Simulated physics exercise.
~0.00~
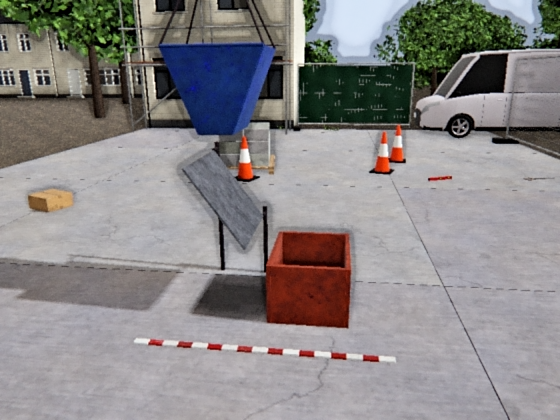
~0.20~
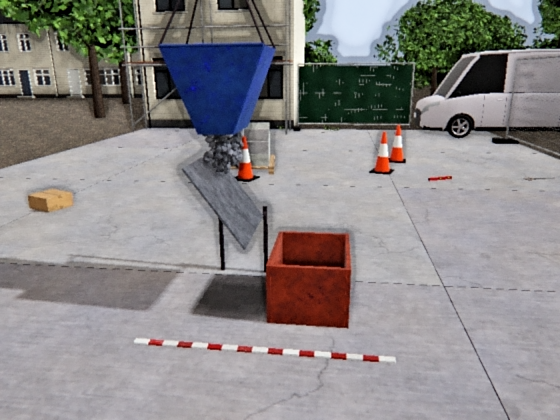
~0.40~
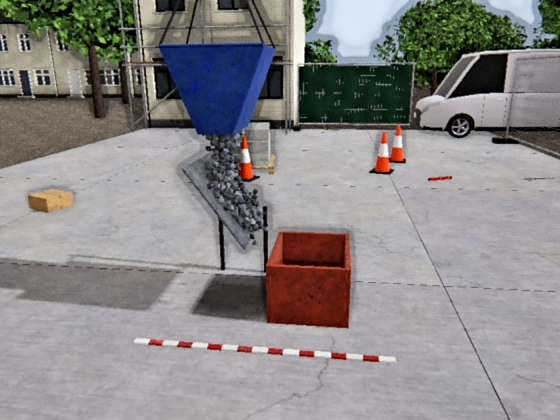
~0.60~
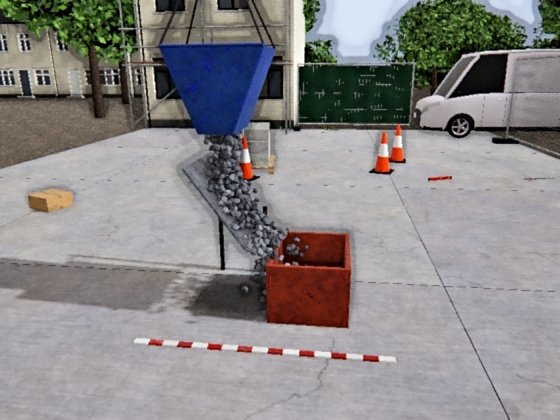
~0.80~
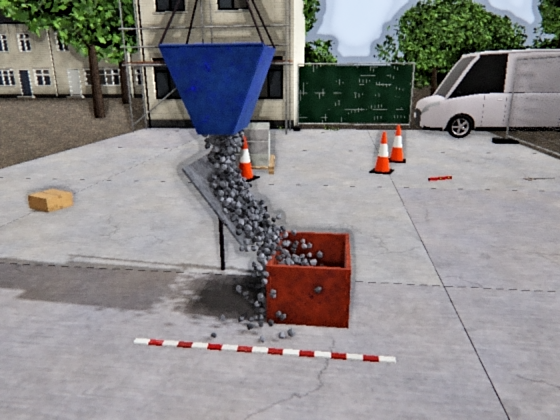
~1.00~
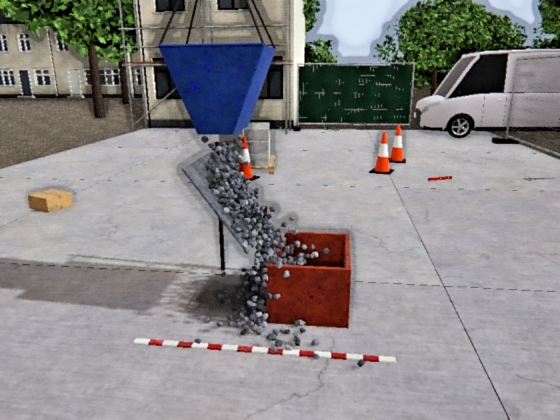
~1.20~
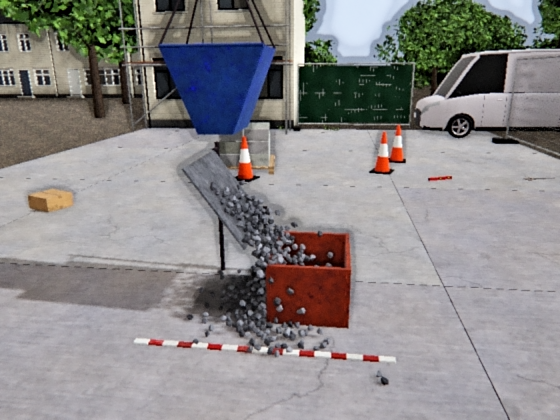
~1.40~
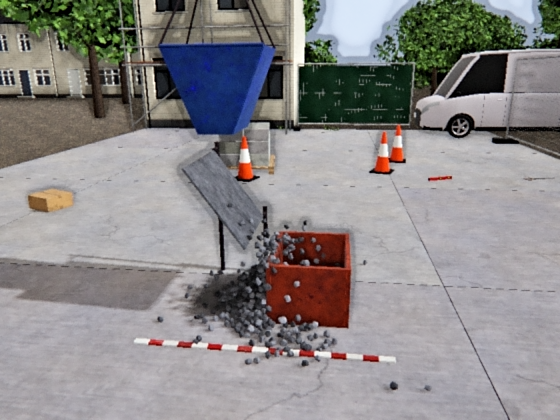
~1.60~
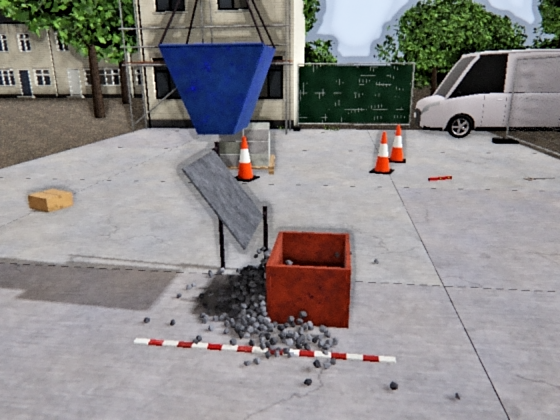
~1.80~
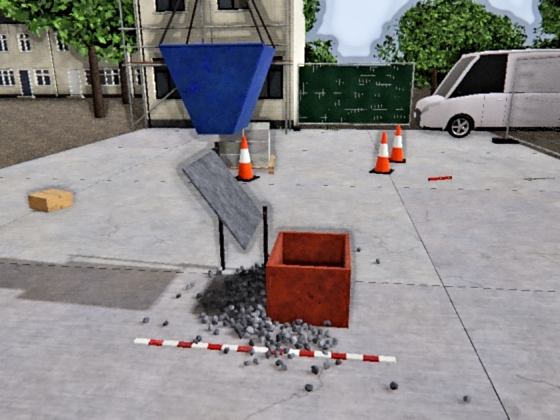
In a paved yard, grey stones drop from a blue skip, slide down and mostly miss the red bin.
